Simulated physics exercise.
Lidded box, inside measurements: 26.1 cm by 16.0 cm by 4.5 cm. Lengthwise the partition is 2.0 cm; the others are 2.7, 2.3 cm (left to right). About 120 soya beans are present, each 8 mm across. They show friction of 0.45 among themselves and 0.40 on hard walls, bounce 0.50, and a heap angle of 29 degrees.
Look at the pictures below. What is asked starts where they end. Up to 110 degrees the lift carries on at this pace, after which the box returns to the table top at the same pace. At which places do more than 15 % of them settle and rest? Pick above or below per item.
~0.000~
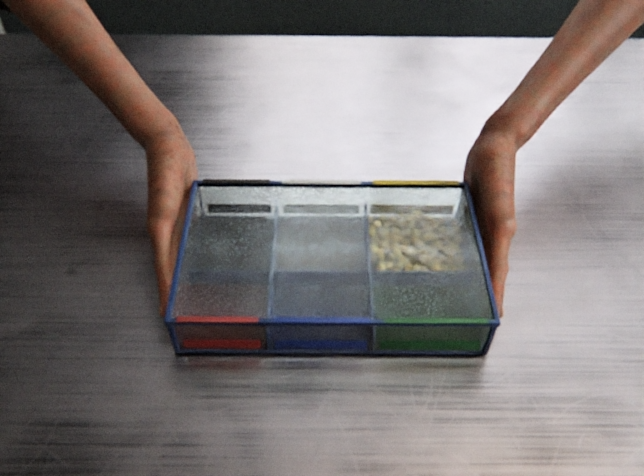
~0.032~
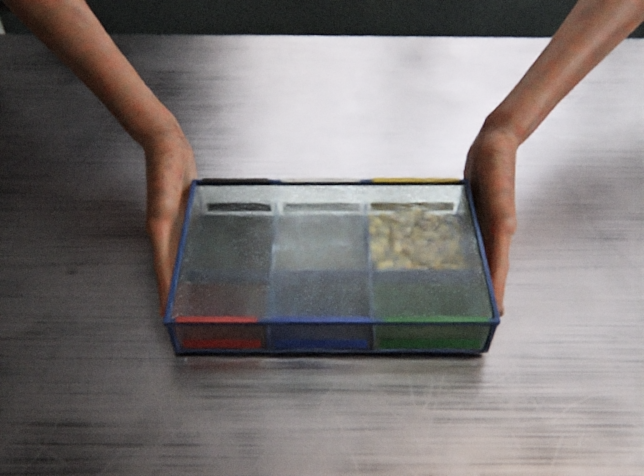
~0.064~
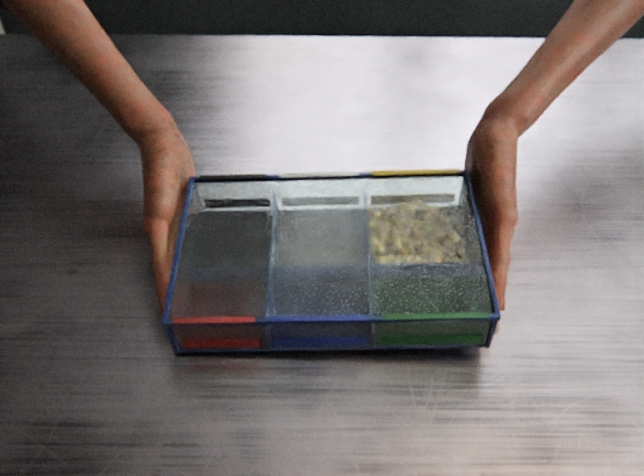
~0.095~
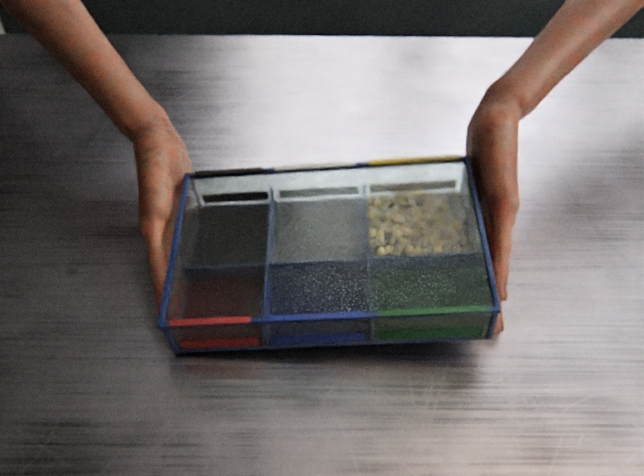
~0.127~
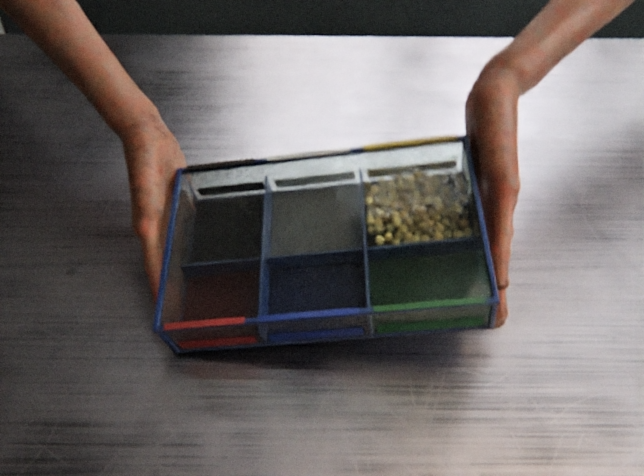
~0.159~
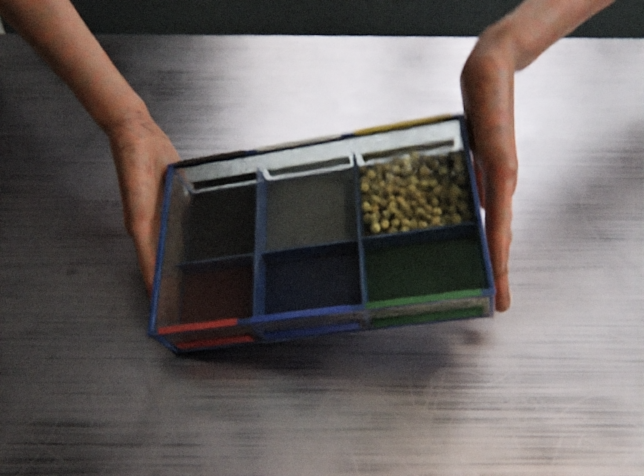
Red = above; blue = above; green = below; yellow = below; white = below; black = below.
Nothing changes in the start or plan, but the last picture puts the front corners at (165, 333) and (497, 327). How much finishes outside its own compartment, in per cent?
I'd say close to 100 in a hundred.
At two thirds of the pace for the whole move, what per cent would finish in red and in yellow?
Then: Red 70; yellow 0.
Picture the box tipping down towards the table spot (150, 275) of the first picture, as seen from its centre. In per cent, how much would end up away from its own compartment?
The share comes to about 100 in a hundred.
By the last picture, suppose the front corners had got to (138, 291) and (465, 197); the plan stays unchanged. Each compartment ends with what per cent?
Red 0; blue 0; green 0; yellow 5; white 30; black 60.
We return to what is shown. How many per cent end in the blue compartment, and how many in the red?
In the blue compartment 40 percent, in the red 60 percent.
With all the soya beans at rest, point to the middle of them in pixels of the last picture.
Centre at rest, approx.: (232, 327) px.
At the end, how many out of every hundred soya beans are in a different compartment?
Result: Roughly 100 %.
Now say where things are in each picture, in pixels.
The first picture shows box tilt 0 degrees, front corners at (171, 320) and (494, 321); yellow 100 %.
The second picture shows box tilt 1 degrees, front corners at (170, 320) and (495, 320).
The third picture shows box tilt 3 degrees, front corners at (168, 321) and (495, 315), lowest corner left front.
The fourth picture shows box tilt 7 degrees, front corners at (164, 324) and (495, 308), lowest corner left front.
The fifth picture shows box tilt 13 degrees, front corners at (159, 327) and (493, 299), lowest corner left front.
The sixth picture shows box tilt 19 degrees, front corners at (154, 331) and (489, 290), lowest corner left front; yellow 100 %. The box's pace is about 190 degrees a second.
After 0.71 s, tilt 110 degrees; red 5 %, blue 20 %, green 20 %, yellow 35 %, white 20 %.
After 1.08 s, tilt 47 degrees; red 60 %, blue 40 %.
Then, at 1.54 s, tilt 0 degrees; red 60 %, blue 40 %.
In the end, at 2.1 s, red 60 %, blue 40 %, green 0 %, yellow 0 %, white 0 %, black 0 %.
